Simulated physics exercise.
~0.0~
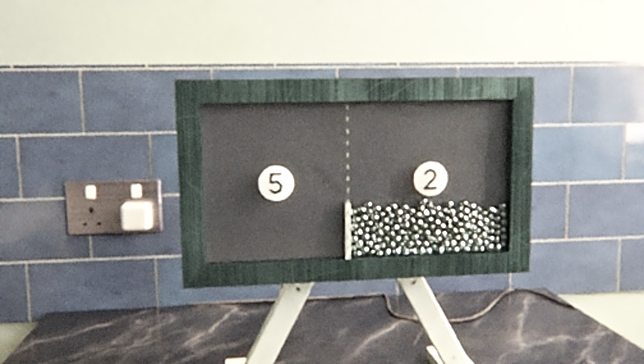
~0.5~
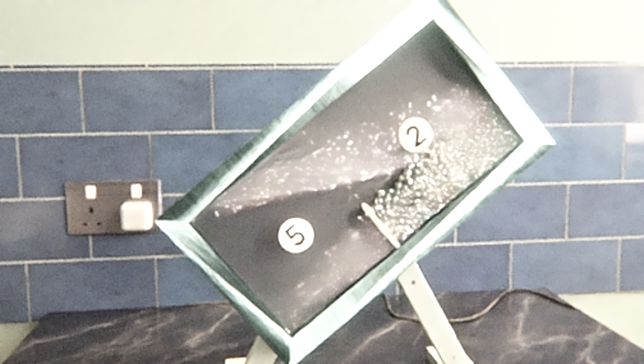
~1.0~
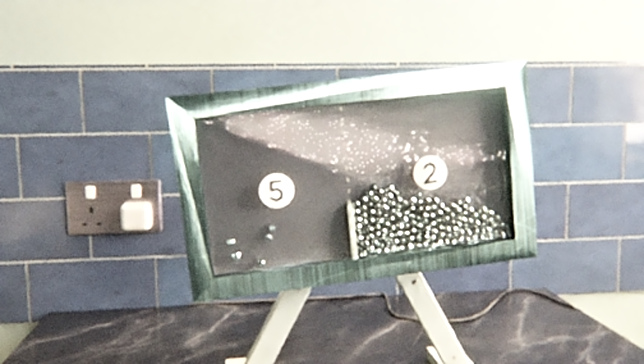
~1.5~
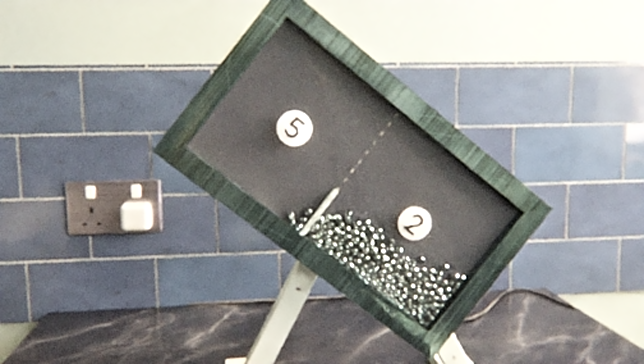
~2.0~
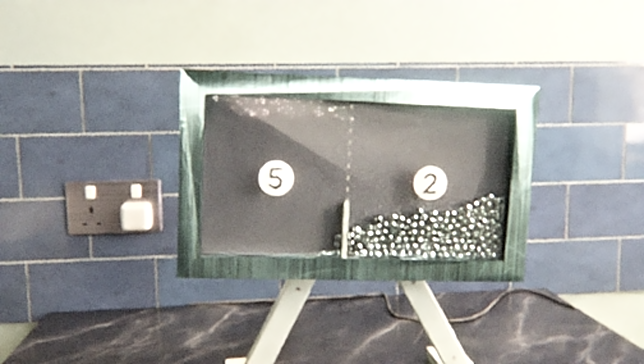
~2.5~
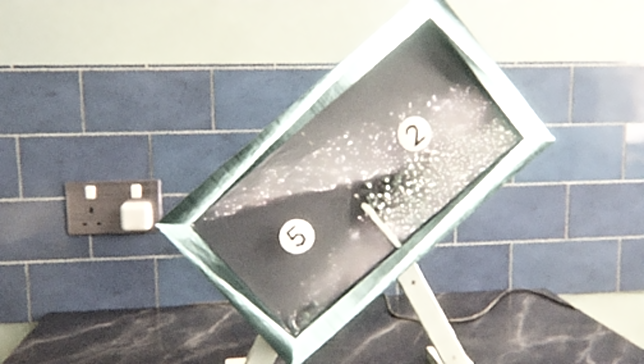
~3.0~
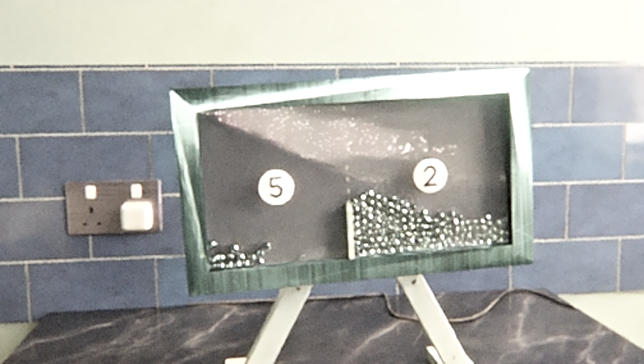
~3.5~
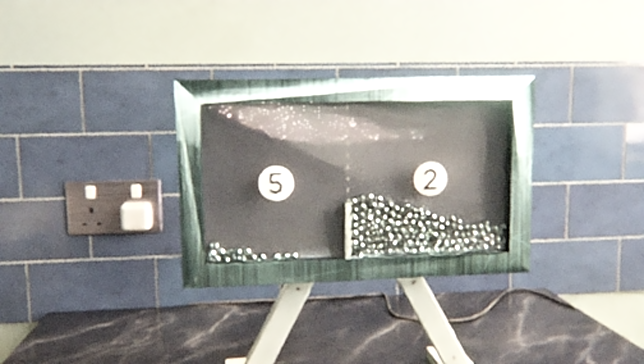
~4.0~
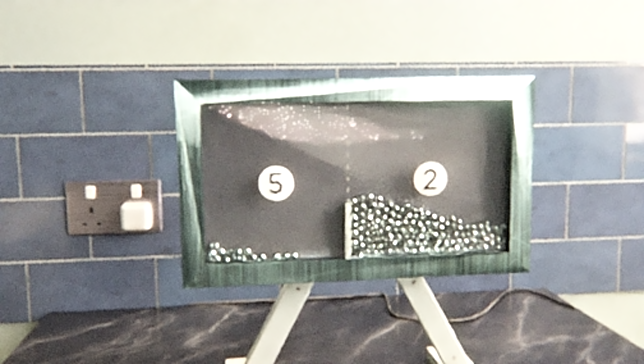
The clip shows a shallow box of small steel balls on a stand before blue tiles, tilting anticlockwise, then clockwise, then anticlockwise again before returning to level, where it rests with most balls still right of the low divider and a few on the left.
